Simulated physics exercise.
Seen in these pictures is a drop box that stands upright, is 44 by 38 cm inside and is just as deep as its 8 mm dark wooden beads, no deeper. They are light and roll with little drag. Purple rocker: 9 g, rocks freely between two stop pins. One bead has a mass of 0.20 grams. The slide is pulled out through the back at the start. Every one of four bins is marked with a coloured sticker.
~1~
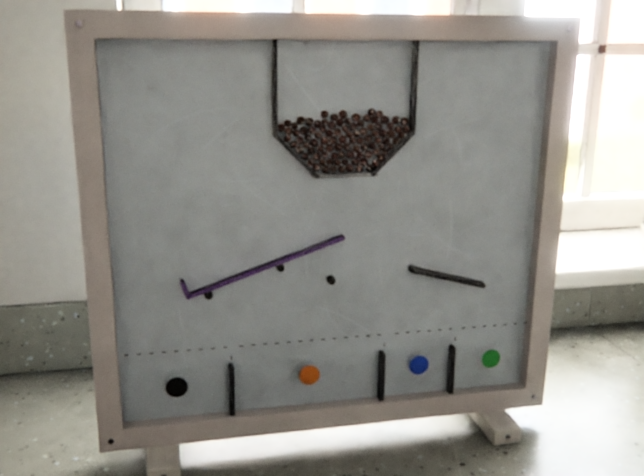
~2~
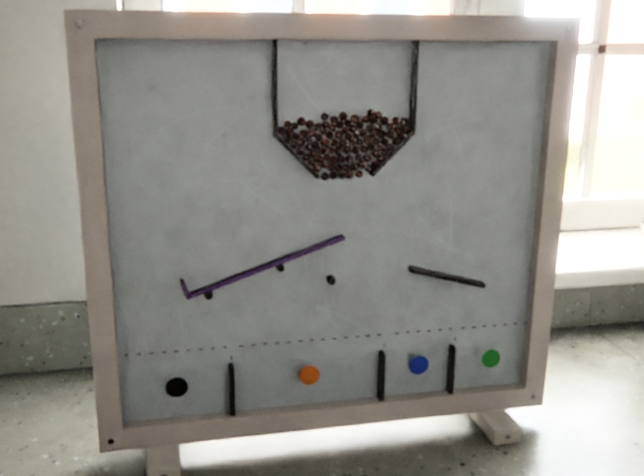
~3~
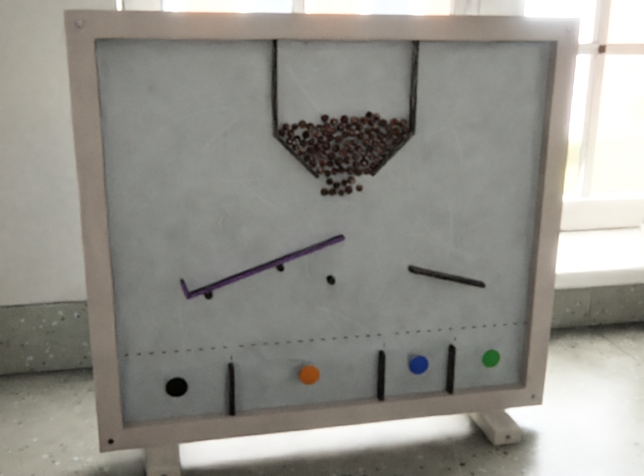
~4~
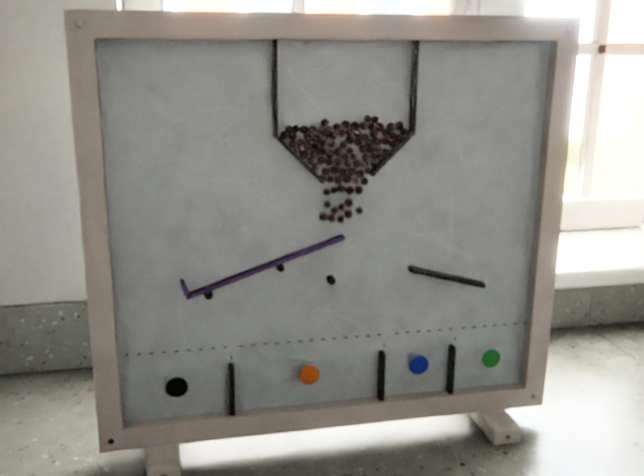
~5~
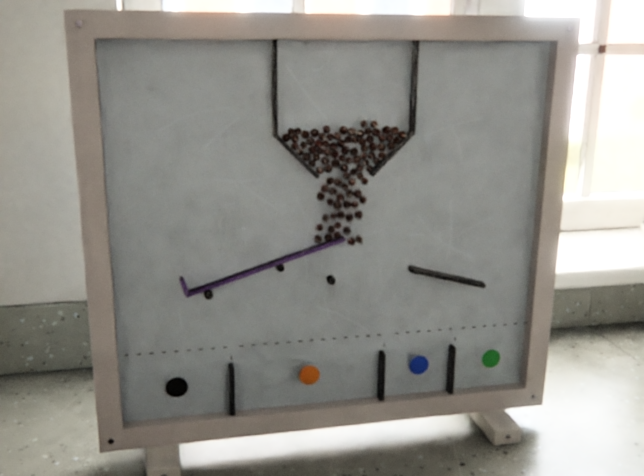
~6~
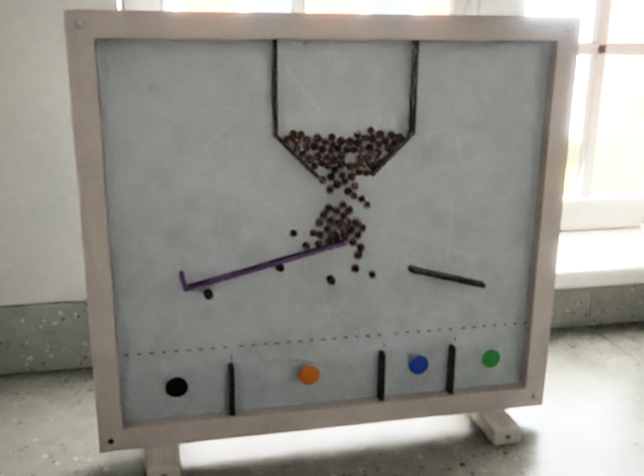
The clip opens on a framed upright board with dark beads packed in a funnel above a sloping purple bar, a short dark ramp and four coloured dots. Beads begin dropping from the funnel's bottom, then strike the bar's raised right end, where they cluster and scatter as it dips slightly.
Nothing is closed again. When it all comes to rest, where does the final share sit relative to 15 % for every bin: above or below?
Orange bin: Above it. Blue bin: Above it. Green bin: Below it. Black bin: Below it.
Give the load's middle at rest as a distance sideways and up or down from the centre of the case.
The middle sits around 4 cm right of it and 15 cm below it.
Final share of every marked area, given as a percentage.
Orange bin: 30; blue bin: 55; green bin: 0; black bin: 0.
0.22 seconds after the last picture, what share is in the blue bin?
I'd say some 20 in a hundred.
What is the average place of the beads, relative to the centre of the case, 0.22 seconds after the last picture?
Offset: Approx. 2 cm right, 6 cm below.
Then, 0.10 s after the last picture, the beads' middle is 1 cm right of and level with the centre; orange 5 %; purple rocker right end down 18°.
Then, 0.22 s after the last picture, the beads' middle is 2 cm right of and 6 cm below the centre; orange 10 %, blue 20 %; purple rocker right end down 18°.
Then, 0.45 s after the last picture, the beads' middle is 4 cm right of and 13 cm below the centre; orange 20 %, blue 50 %; purple rocker right end down 17°.
All still 1.6 s after it, orange 30 %, blue 55 %, green 0 %, black 0 %, elsewhere 15 %; purple rocker left end down 18°.
